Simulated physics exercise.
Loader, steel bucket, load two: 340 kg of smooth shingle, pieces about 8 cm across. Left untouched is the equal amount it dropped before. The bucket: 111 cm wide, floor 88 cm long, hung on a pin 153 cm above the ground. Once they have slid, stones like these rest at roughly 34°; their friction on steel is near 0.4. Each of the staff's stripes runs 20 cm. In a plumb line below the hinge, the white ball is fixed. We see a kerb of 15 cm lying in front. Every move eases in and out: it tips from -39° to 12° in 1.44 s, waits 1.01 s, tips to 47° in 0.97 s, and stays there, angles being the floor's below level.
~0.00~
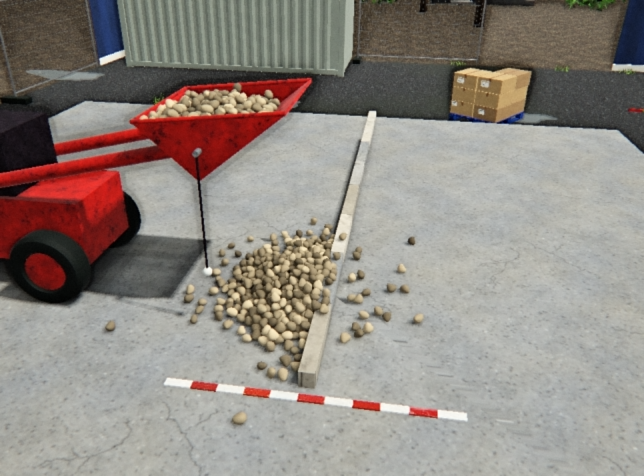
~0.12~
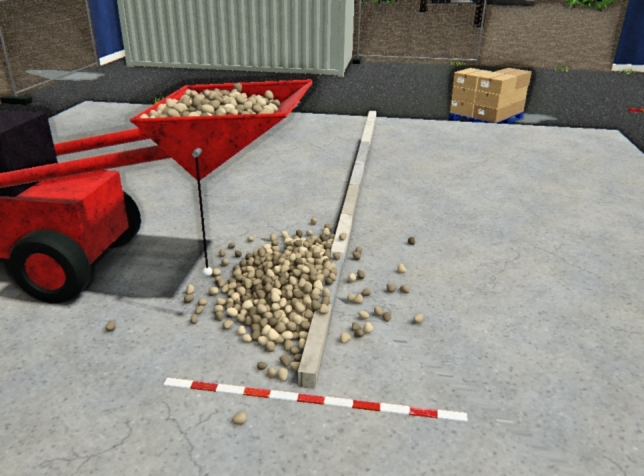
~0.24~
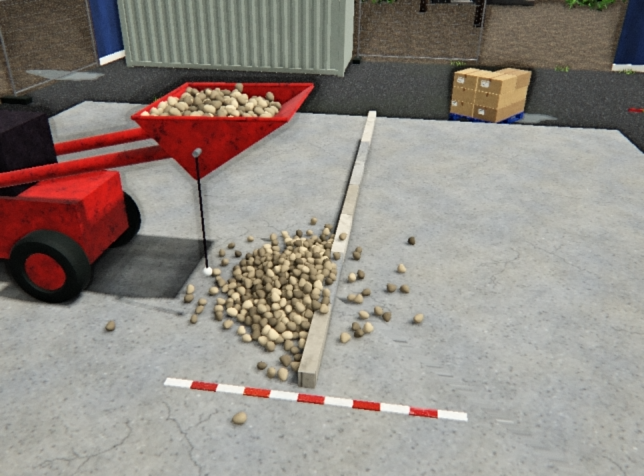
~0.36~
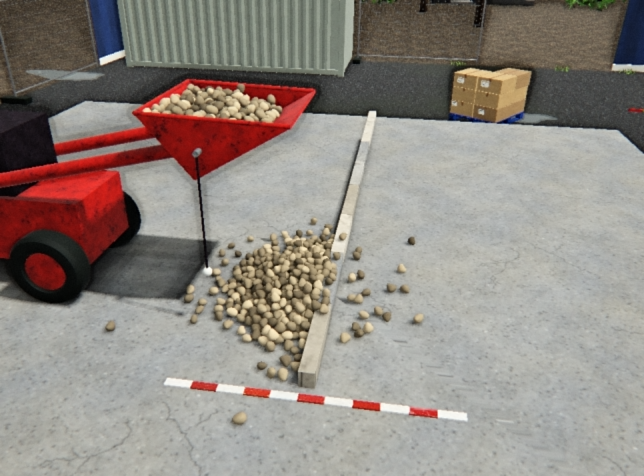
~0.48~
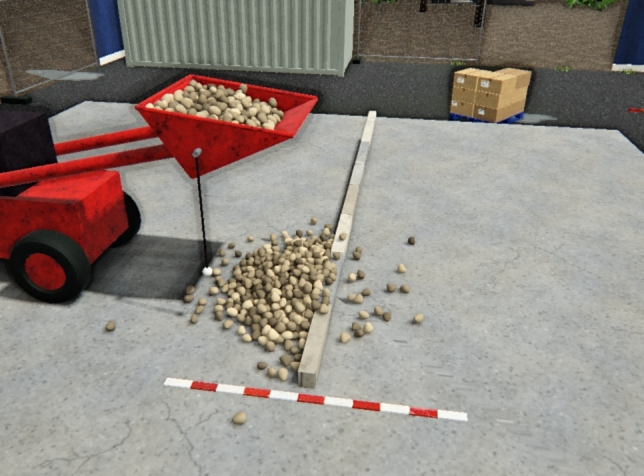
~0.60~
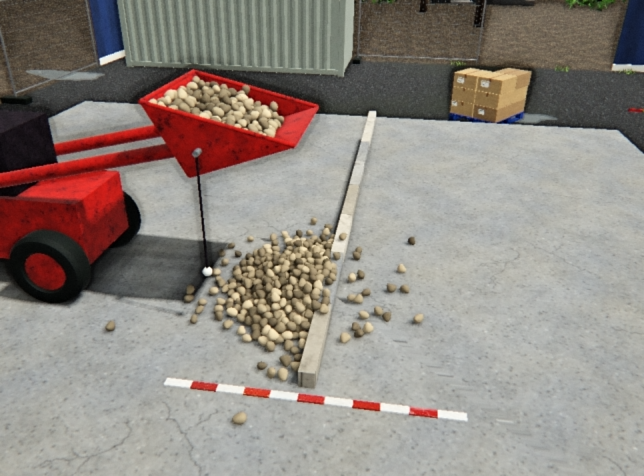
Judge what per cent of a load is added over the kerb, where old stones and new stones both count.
The amount added is about 66 per cent of a load.
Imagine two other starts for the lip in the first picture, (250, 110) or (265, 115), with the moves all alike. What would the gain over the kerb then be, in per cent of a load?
Roughly 25 and 40 per cent, in that order.
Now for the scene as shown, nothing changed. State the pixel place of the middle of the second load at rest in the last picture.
Middle: Approx. (350, 286) px.
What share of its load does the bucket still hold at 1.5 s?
Near 95 per cent of the load is held.
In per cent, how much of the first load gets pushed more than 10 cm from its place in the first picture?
5 per cent.
After 1.1 s the floor is at 4°; in per cent of one load, 100 in the bucket, 96 on this side of the kerb, 4 over the kerb; the foremost stones are at (396, 293).
After 1.5 s the floor is at 12°; in per cent of one load, 97 in the bucket, 98 on this side of the kerb, 4 over the kerb; the foremost stones are at (396, 293).
After 3.9 s the floor is at 47°; in per cent of one load, 0 in the bucket, 131 on this side of the kerb, 69 over the kerb; the foremost stones are at (482, 325).
After 6.6 s the floor is at 47°; in per cent of one load, 0 in the bucket, 130 on this side of the kerb, 70 over the kerb; the foremost stones are at (482, 325). Net gain over the kerb, 66.
